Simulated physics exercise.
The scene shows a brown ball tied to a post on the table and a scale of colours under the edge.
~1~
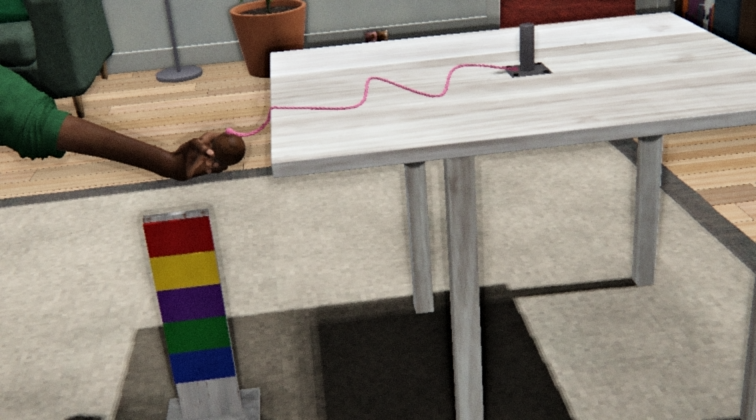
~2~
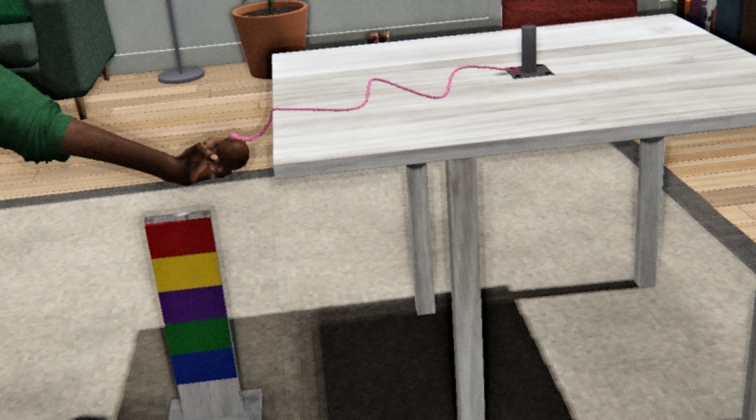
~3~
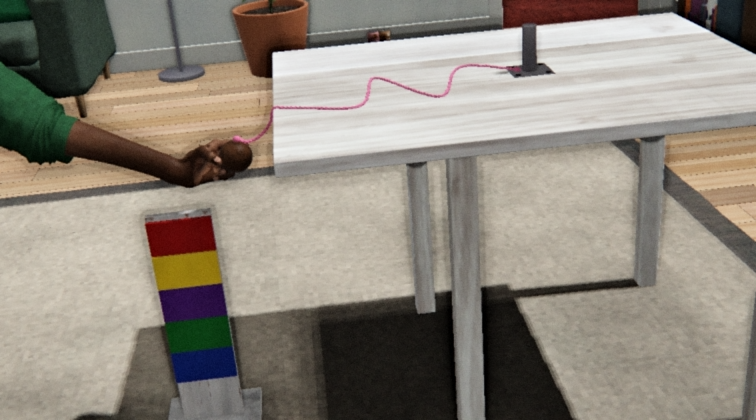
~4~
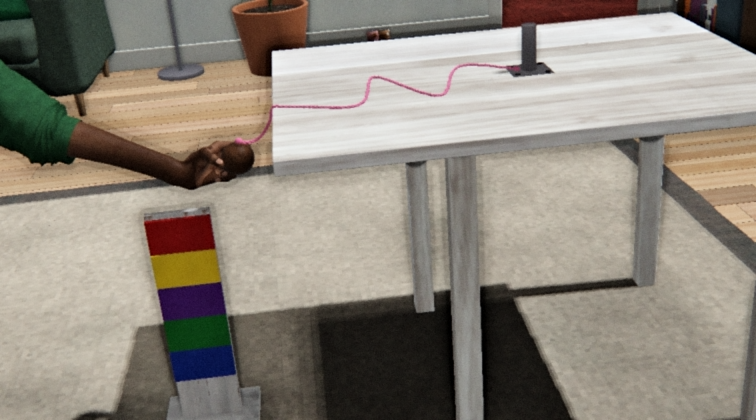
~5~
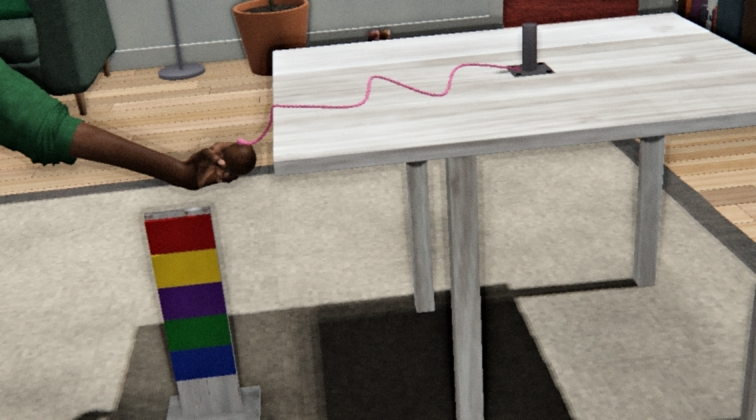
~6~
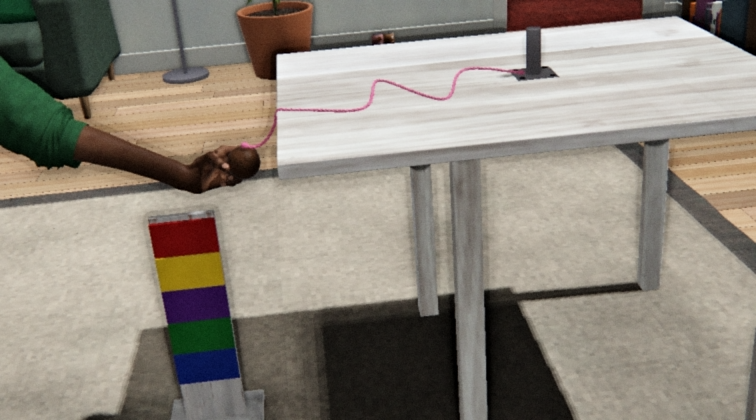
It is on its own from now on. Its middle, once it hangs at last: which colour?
Colour: Blue.
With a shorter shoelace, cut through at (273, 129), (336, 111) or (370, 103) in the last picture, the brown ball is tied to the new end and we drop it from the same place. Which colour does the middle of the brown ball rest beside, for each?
Results, first to last: Green; yellow; red.
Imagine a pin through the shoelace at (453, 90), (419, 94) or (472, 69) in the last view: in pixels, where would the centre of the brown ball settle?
Readings in order - (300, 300), (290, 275), (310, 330).
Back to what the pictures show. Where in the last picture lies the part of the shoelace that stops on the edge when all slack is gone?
(393, 84).
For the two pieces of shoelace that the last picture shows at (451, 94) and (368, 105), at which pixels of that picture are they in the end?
Roughly at (378, 93), and the other roughly at (291, 210).
Soon after, ball near (277, 350); level with blue.
Then, ball near (327, 342); level with blue.
Further on, ball near (295, 354); level with blue.
At rest, ball near (311, 351); level with blue. The shoelace holds its middle at blue.
